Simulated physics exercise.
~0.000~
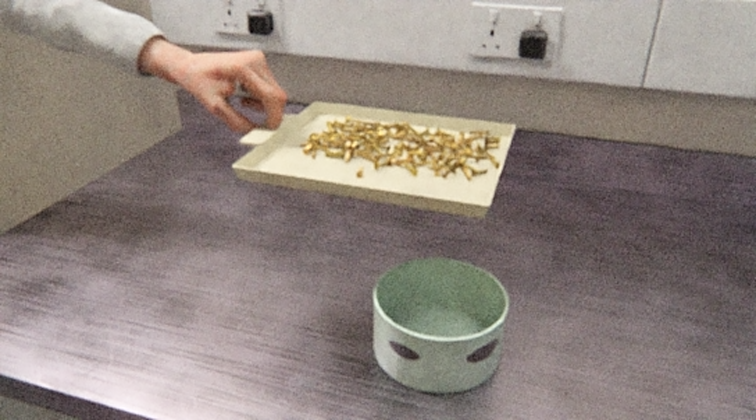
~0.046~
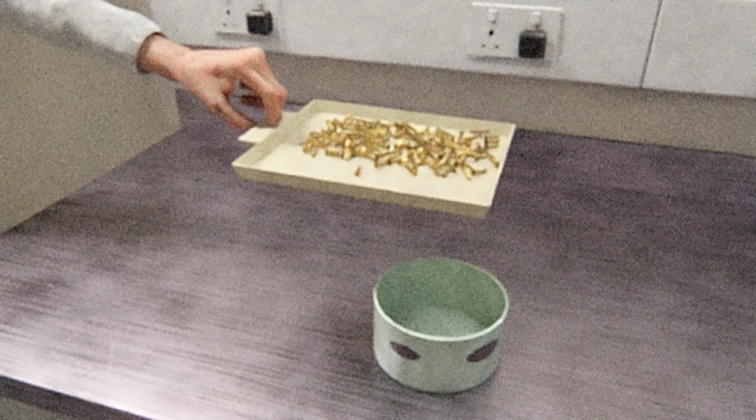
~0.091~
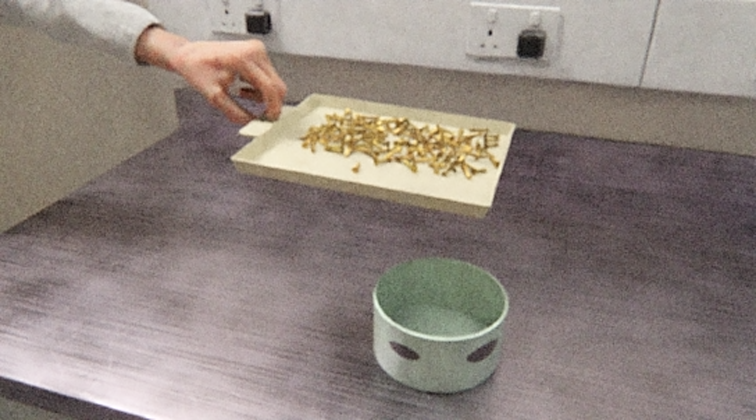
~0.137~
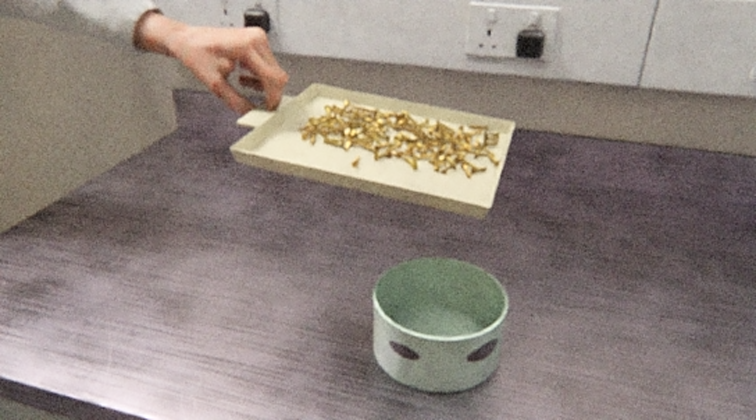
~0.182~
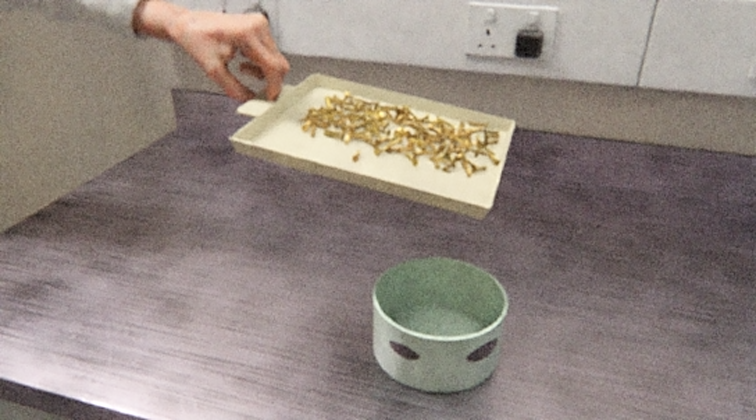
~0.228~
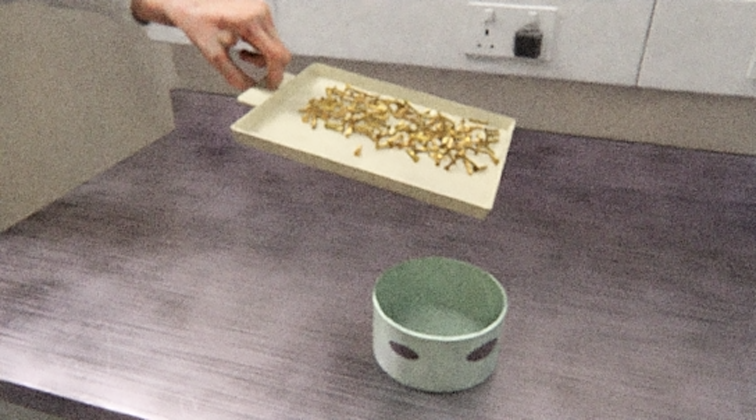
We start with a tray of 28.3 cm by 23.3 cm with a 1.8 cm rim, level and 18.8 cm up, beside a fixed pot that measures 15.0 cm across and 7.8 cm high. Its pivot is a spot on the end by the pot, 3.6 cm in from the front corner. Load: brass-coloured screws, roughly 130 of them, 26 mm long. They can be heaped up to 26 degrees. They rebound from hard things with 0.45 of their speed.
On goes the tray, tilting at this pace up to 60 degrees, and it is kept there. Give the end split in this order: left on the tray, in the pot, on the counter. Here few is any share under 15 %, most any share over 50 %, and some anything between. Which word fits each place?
Tray: Most; pot: Few; counter: Some.
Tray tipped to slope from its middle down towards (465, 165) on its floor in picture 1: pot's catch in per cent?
That would be close to 0 per cent.
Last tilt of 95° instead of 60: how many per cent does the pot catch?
You'd end up with some 5 % in the pot.
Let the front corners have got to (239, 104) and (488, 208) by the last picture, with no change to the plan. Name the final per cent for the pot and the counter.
The pot gets 5 and the counter 60.
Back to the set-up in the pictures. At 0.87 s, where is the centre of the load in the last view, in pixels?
The middle of the load should be near (497, 145) then.
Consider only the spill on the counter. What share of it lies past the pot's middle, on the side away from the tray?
I'd put it at close to 100 per cent.
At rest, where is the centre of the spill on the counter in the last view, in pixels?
It comes to rest with its centre close to (545, 334).
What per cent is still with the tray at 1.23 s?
About 70% of the load.
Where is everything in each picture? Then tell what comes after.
In the first frame, tray tilt 0 degrees, front corners at (238, 165) and (485, 203); middle of the pieces at (400, 145); pot at (440, 295).
In the second frame, tray tilt 1 degrees, front corners at (238, 163) and (485, 203); middle of the pieces at (400, 144).
In the third frame, tray tilt 2 degrees, front corners at (237, 157) and (485, 203); middle of the pieces at (400, 141).
In the fourth frame, tray tilt 5 degrees, front corners at (236, 147) and (486, 203), lowest corner right front; middle of the pieces at (400, 136).
In the fifth frame, tray tilt 8 degrees, front corners at (236, 137) and (486, 204), lowest corner right front; middle of the pieces at (400, 130).
In the sixth frame, tray tilt 11 degrees, front corners at (237, 127) and (487, 205), lowest corner right front; middle of the pieces at (401, 125); pot at (439, 294). Its pace works out near 65 degrees a second.
After 0.61 s, tilt 34 degrees; the tray holds 100 %, the pot 0 %.
Then, at 0.87 s, tilt 51 degrees; the tray holds 100 %, the pot 0 %.
After 1.23 s, tilt 60 degrees; the tray holds 70 %, the pot 0 %.
In the end, at 2.2 s, tray 65 %, pot 5 %, counter 30 %.
